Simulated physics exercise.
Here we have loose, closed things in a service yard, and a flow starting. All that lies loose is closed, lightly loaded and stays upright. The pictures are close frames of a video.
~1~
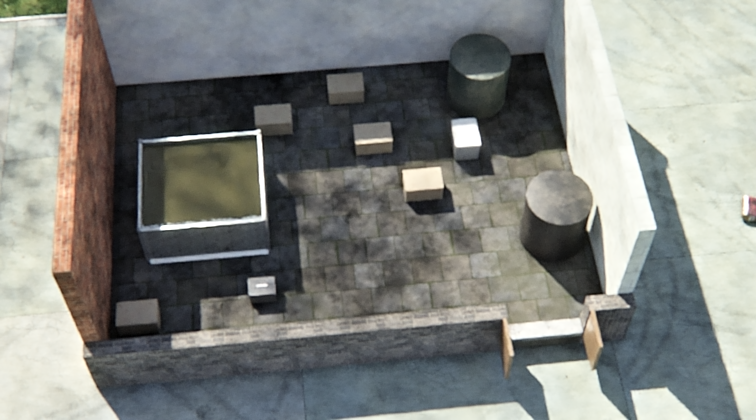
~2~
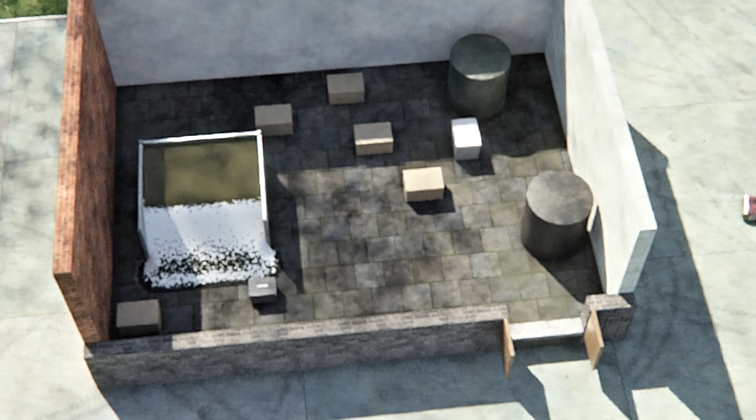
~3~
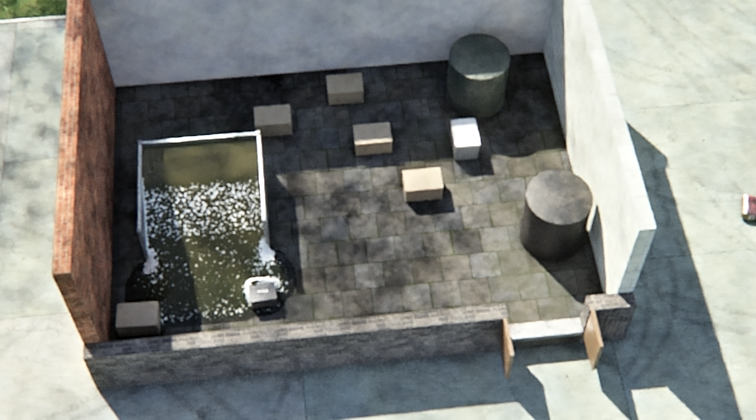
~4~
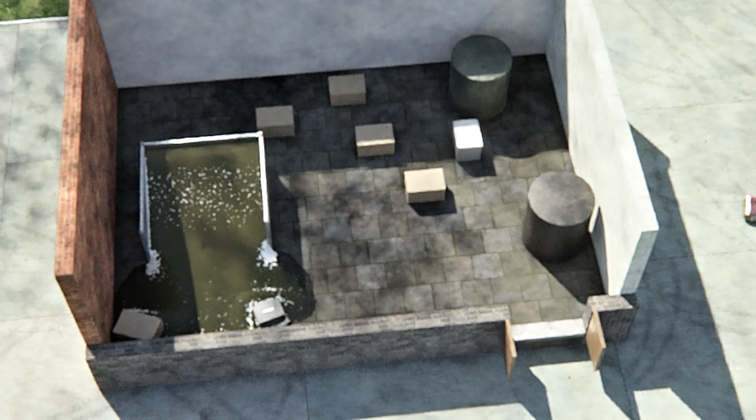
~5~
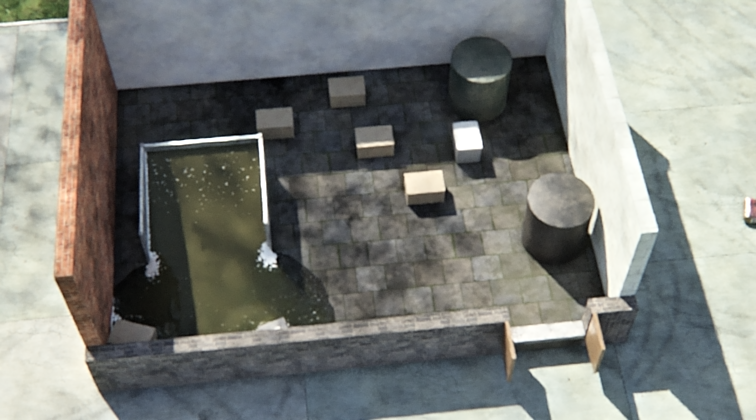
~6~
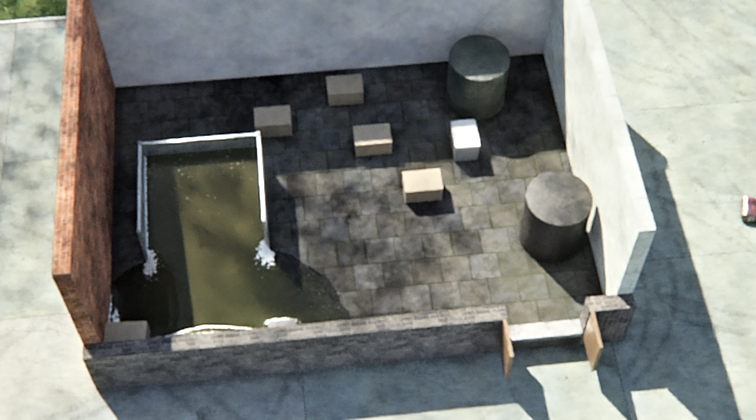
Murky water burst from the front of a square tank in a walled yard, foaming white and spreading across the paving, and pushed two nearby boxes a little toward the low front wall.
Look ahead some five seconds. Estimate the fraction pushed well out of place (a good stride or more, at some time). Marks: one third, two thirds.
That comes to between one and two thirds.
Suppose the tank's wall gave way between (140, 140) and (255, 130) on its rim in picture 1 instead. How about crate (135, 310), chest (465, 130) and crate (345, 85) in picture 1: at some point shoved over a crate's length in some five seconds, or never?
As listed: Moved that far, yes, shifted that much.
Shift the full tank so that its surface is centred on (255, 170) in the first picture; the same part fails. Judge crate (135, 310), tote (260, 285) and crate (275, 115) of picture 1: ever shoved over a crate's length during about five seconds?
In turn: Swept aside, shifted that much, never so far.
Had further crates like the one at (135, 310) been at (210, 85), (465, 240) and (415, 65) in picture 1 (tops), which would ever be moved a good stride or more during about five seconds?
In that order: That far or more, pushed that far, short of that.
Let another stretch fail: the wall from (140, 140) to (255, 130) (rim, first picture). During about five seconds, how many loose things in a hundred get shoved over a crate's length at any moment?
About 90 per cent.
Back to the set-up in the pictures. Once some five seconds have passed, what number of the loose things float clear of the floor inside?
It comes to 2.
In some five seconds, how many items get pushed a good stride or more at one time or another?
It comes to 3.
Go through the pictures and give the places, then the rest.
A tote at (262, 286) rests on the ground; a crate at (137, 312) rests on the ground; 0 of 7 have shifted, in the first frame.
A tote at (262, 286), on the bottom; a crate at (137, 313) rests on the ground; 0 of 7 have shifted, in the second frame.
A tote at (262, 292) rests on the ground, close to its start; a crate at (137, 314) rests on the ground; 1 of 7 have shifted, in the third frame.
A tote at (268, 311), on the bottom, a stride from its start; a crate at (137, 325), on the bottom, close to its start; 2 of 7 have shifted, in the fourth frame.
A tote at (274, 330) rests on the ground, a stride from its start; a crate at (131, 335) rests on the ground, a stride from its start; 2 of 7 have shifted, in the fifth frame.
A tote at (283, 329), on the bottom, a stride from its start; a crate at (125, 334), afloat, a stride from its start; 2 of 7 have shifted, in the sixth frame.
A moment on, 1 of 7 are well off their spots; 2 afloat.
Next, 2 of 7 are well off their spots; 1 afloat.
Later, 3 of 7 are well off their spots; 2 afloat.
In the end, 3 of 7 are well off their spots, and 3 have been at some point; 2 afloat.
